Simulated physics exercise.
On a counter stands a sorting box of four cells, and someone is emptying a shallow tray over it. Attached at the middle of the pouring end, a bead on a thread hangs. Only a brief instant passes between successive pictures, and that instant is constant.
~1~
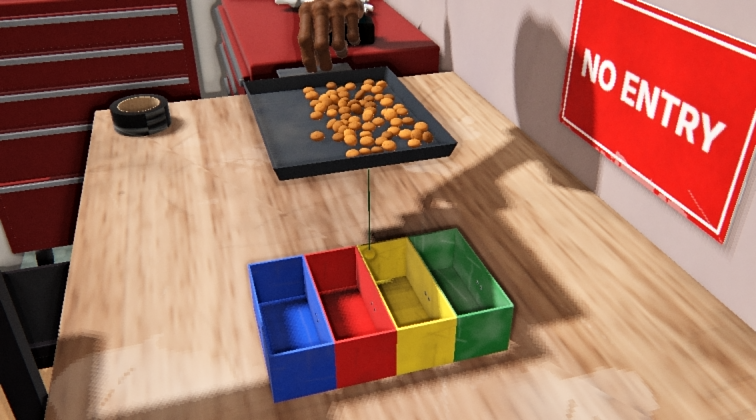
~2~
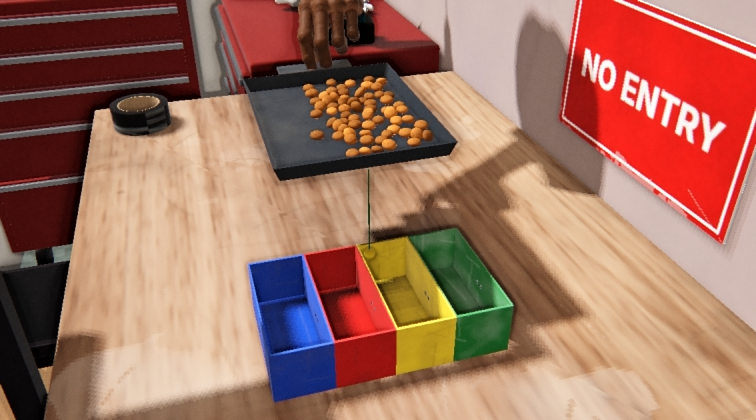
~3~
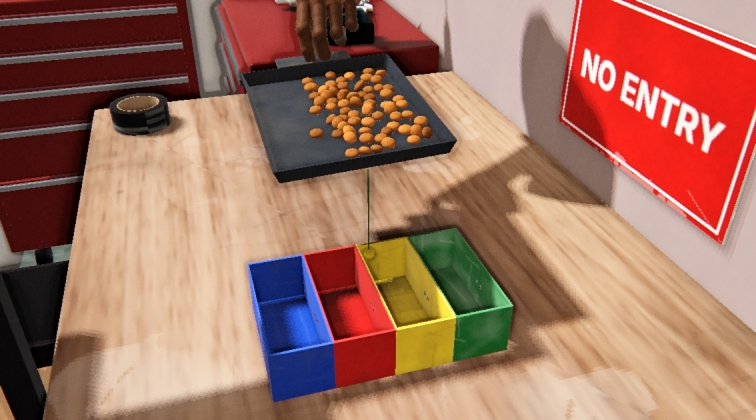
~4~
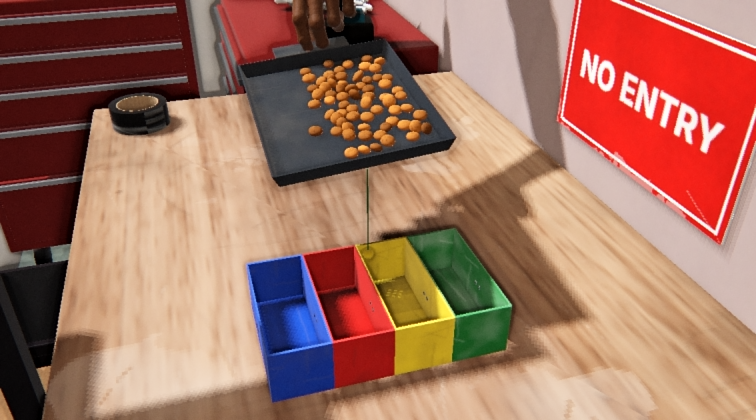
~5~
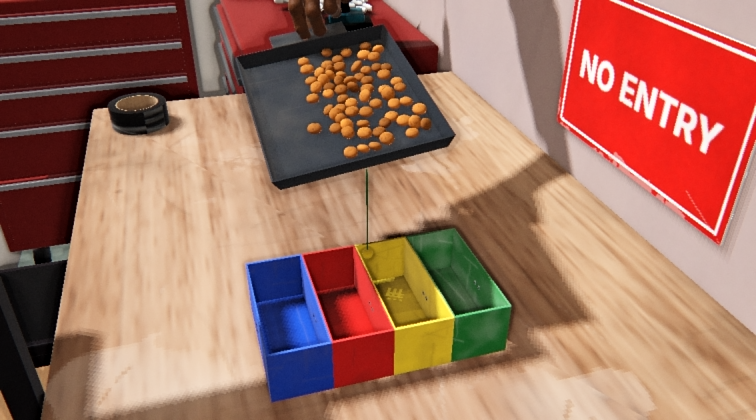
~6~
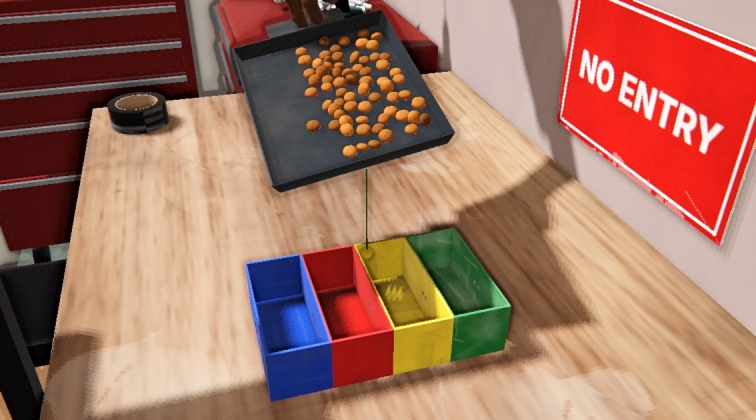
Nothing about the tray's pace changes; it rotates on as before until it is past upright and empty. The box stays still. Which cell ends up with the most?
The blue cell.
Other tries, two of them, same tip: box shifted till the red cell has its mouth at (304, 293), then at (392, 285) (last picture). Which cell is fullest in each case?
One: The red cell. Two: That blue cell.
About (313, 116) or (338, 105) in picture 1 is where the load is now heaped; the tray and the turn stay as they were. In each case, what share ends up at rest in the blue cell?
Some 80 and then some 80 per cent.
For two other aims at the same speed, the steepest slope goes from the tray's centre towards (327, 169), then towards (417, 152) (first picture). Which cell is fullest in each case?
Case 1 - blue. Case 2 - the green cell.
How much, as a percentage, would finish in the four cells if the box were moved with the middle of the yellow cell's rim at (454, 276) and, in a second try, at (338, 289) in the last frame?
It would be roughly 20 per cent for the first and roughly 100 per cent for the second.
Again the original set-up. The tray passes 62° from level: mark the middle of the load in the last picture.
Roughly at (301, 174).
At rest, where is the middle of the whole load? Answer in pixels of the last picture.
Roughly at pixel (287, 324).
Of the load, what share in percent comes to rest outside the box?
Share: Approx. 0 %.
Soon after the last picture, tray tipped steeply; most on the tray; a small part falling or outside the box.
A little later, tray tipped past a quarter turn; a stray few on the tray; most in the blue cell; a small part in the red cell; a small part falling or outside the box.
Later still, tray tipped past a quarter turn; most in the blue cell; a small part in the red cell; a small part falling or outside the box.
At rest, tray tipped past a quarter turn; most in the blue cell; a small part in the red cell; none in the yellow cell; none in the green cell; a small part outside the box.
